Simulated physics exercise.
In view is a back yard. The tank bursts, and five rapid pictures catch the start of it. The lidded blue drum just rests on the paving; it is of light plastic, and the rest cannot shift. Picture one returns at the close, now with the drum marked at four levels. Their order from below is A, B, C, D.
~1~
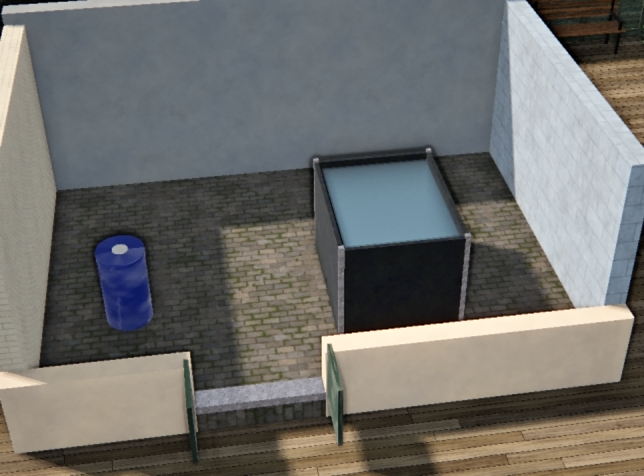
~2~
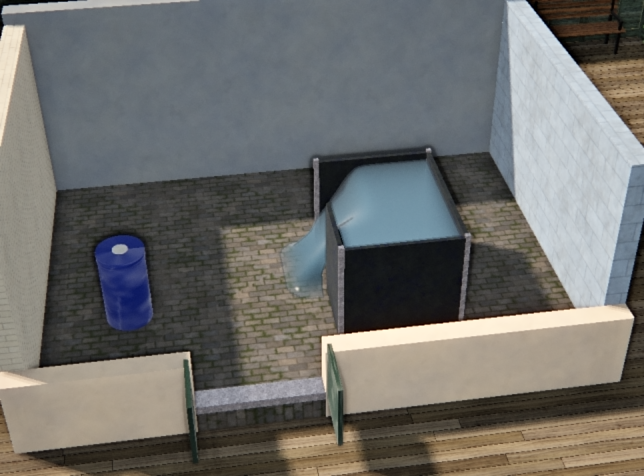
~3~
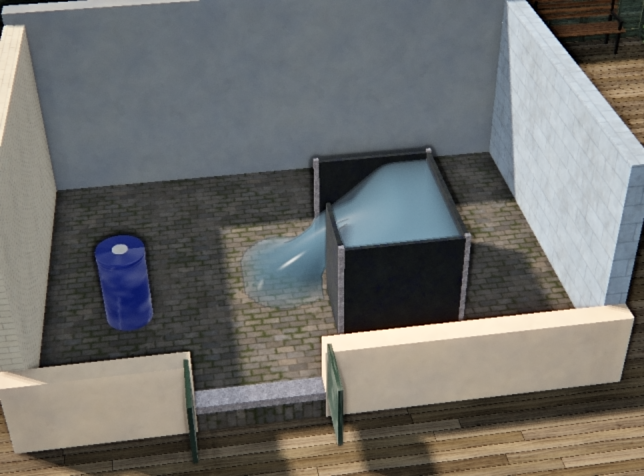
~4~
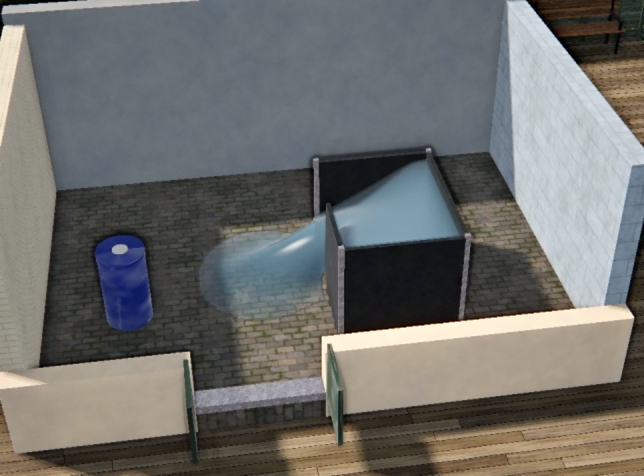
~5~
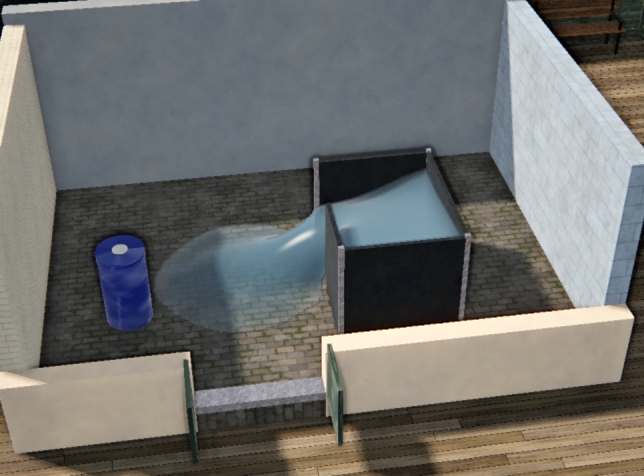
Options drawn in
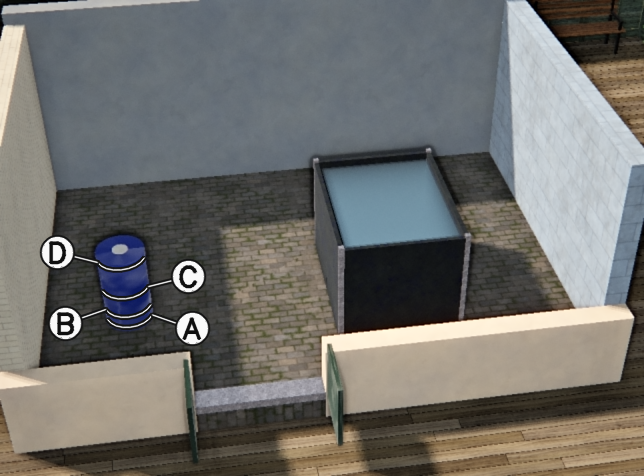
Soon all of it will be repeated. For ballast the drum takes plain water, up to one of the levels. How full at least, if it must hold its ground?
Use mark D.
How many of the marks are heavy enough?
One.
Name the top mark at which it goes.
Mark C.
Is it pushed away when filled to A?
Yes.
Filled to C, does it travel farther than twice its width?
No, less.
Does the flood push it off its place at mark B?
Yes, it does.
In white, A at (130, 327); B at (128, 317); C at (125, 298); D at (120, 269); from the bottom up A, B, C, D.
With A, it is pushed about 4 times its own width away.
With B, it is pushed about 3 times its own width away.
With C, it is pushed about its own width away.
With D, it does not move.
